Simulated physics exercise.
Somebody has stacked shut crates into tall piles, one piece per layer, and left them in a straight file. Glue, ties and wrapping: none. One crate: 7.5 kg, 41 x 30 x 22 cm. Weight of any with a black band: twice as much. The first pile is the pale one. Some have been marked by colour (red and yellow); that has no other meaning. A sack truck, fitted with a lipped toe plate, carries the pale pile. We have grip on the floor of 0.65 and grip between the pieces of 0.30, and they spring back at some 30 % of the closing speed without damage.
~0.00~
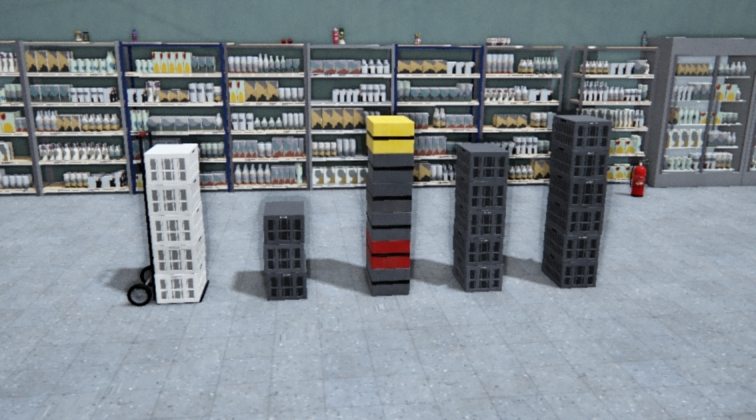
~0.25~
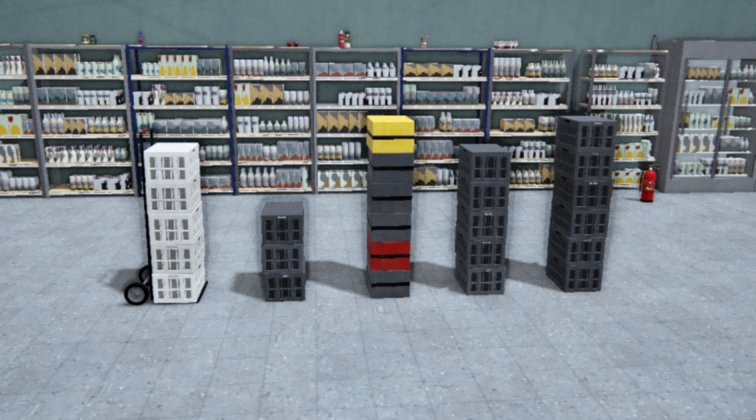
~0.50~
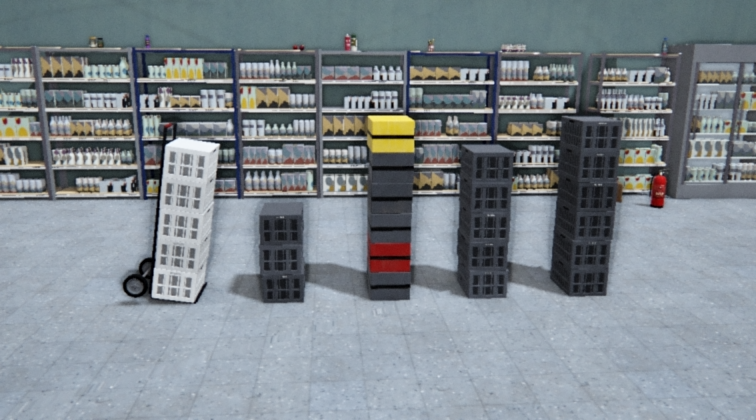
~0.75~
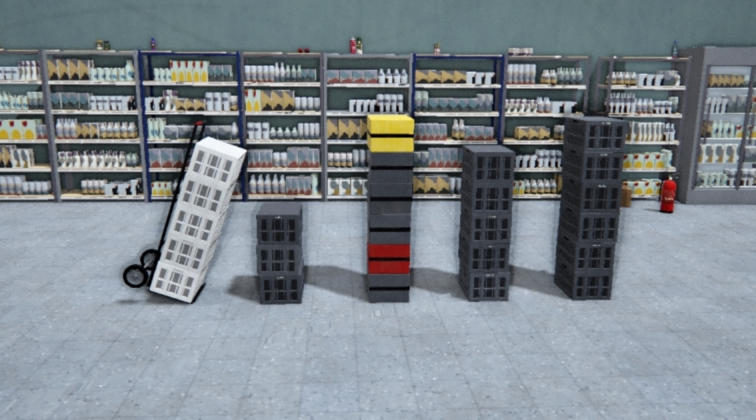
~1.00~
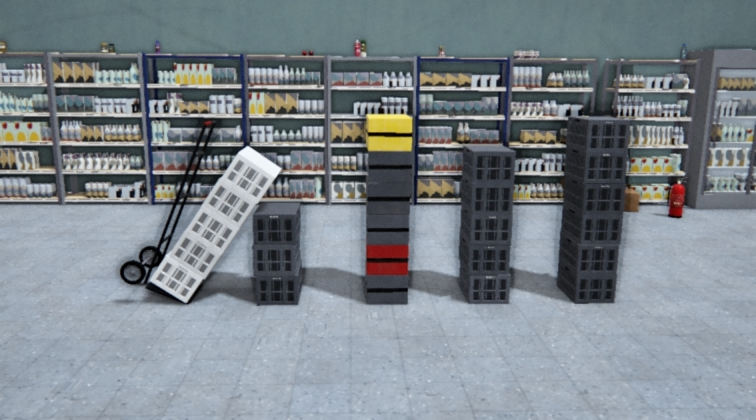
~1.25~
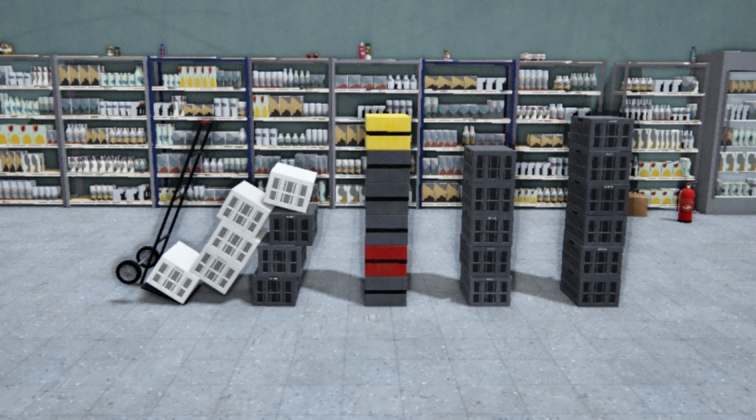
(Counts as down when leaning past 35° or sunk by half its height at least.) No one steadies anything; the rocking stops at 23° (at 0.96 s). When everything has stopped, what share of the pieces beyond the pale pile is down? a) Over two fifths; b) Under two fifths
b, under two fifths.
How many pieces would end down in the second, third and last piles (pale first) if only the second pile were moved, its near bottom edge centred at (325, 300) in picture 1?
Second 0, third 0, last 0 down.
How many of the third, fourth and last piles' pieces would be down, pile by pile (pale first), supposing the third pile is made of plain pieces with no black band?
Third 0, fourth 0, last 0.
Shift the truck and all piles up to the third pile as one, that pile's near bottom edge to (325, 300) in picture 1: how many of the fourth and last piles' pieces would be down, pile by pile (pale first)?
That would give fourth 0, last 0.
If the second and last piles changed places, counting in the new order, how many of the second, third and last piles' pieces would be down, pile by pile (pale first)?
Pile by pile, you'd see second at 5, third at 6 and last at 2 down.
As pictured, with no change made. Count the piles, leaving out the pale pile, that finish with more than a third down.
The answer is 1.
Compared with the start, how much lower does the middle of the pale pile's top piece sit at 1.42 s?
30 cm.
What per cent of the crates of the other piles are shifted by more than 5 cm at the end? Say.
That comes to 10 in a hundred.
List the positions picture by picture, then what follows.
In the first picture (places mark the middle of the side facing us; the camera moves round a little), truck frame (143, 170) 0° forward; red crate (391, 255); yellow crate (394, 138); the rest undisturbed.
Truck frame (143, 168) 1° forward; yellow crate (393, 137), in the second picture.
Truck frame (162, 162) 9° forward, top of the pale pile leaning 9°; yellow crate (393, 137); the rest undisturbed, in the third picture.
Truck frame (186, 158) 19° forward, top of the pale pile leaning 20°; yellow crate (392, 136); the rest undisturbed, in the fourth picture.
Truck frame (193, 157) 23° forward, top of the pale pile leaning 35°; yellow crate (390, 135); the rest undisturbed, in the fifth picture.
Truck frame (190, 156) 23° forward, top of the pale pile leaning 15°; yellow crate (388, 133); red crate (386, 261); 2 disturbed, none down, in the sixth picture.
After 1.42 s, 5 of the pale pile down; none of the 20 other crates down, 3 disturbed.
After 1.74 s, 4 of the pale pile down; 2 of the 20 other crates down.
At rest (2.6 s), 4 of the pale pile down; 2 of the 20 other crates down; yellow crate shifted 18 mm; red crate unmoved. That is 10 per cent. As the last picture would show them, middles, yellow crate near (389, 131), red crate near (387, 254).
